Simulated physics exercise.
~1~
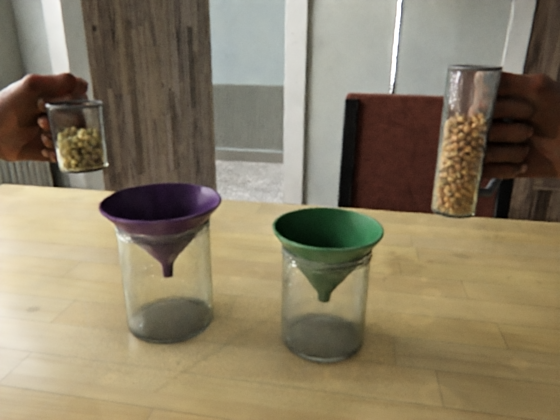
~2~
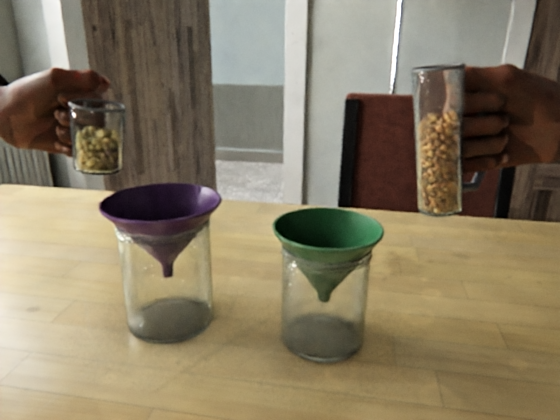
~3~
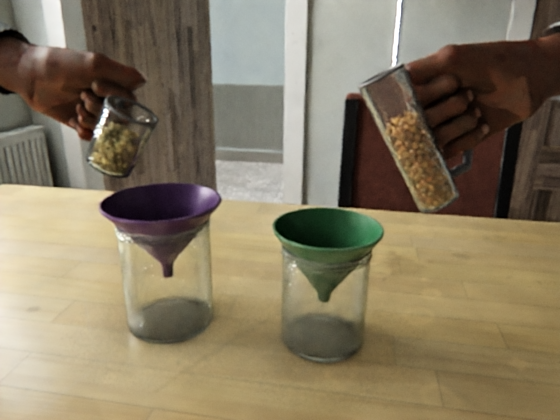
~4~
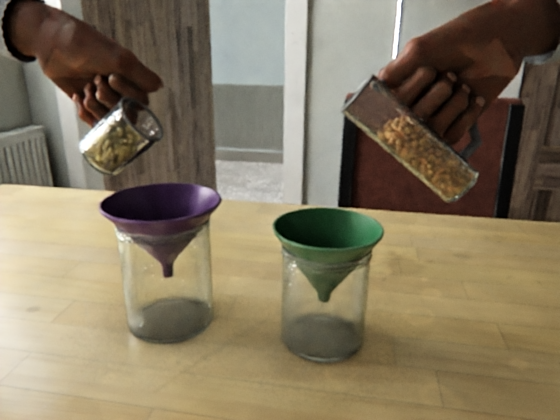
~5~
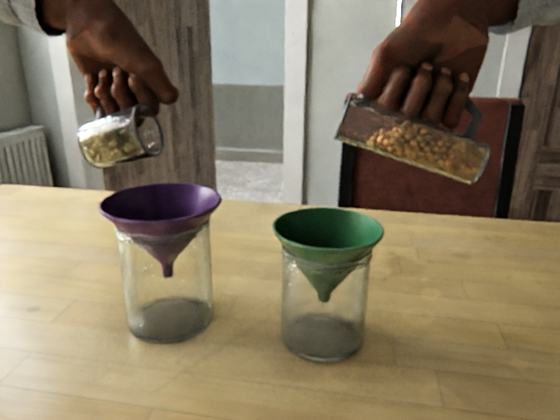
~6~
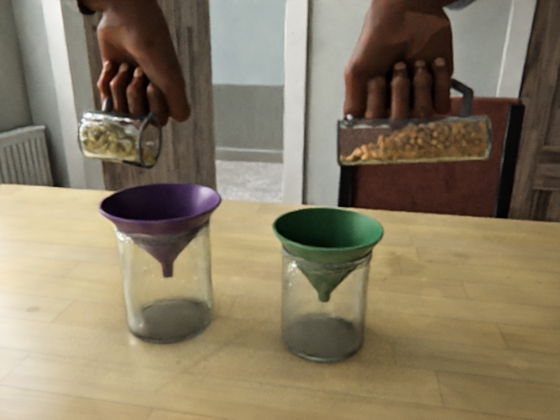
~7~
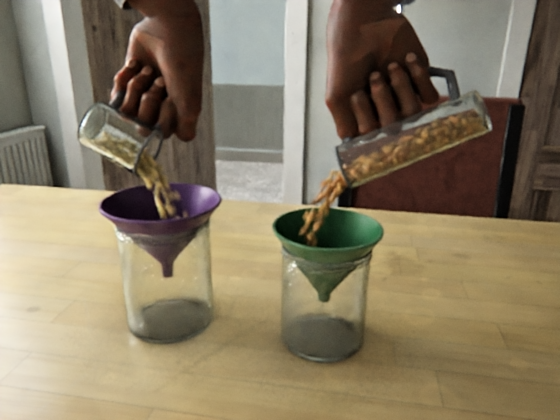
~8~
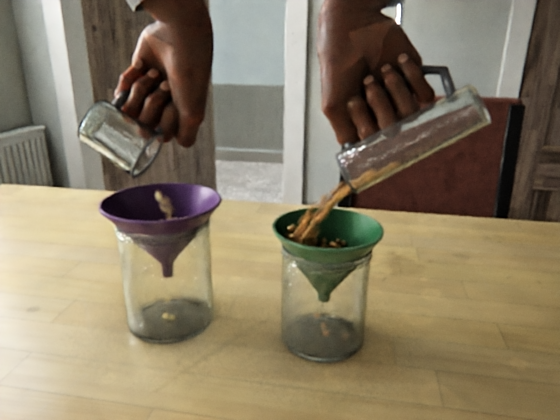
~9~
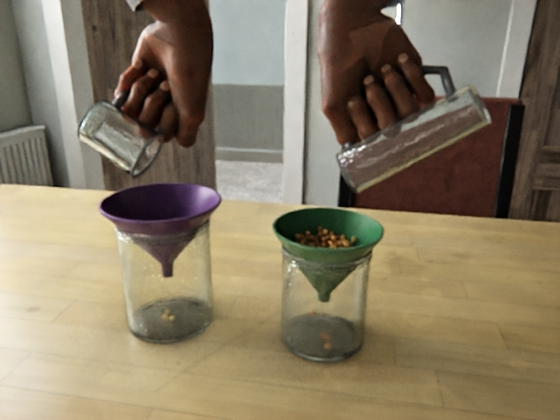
The clip opens with two hands holding clear cups of dry, loose pieces above a wooden table, a small cup on the left and a taller one on the right. Below them, a purple funnel and a green funnel sit in glass jars. The hands move inward and tip the cups onto their sides, with nothing spilling yet. Tilting further, they pour pale pieces into the purple funnel and orange-tan ones into the green. Both cups empty, but only a few pieces lie in each jar, while nearly all the rest stay stuck in the funnels, visibly heaped in the green one.
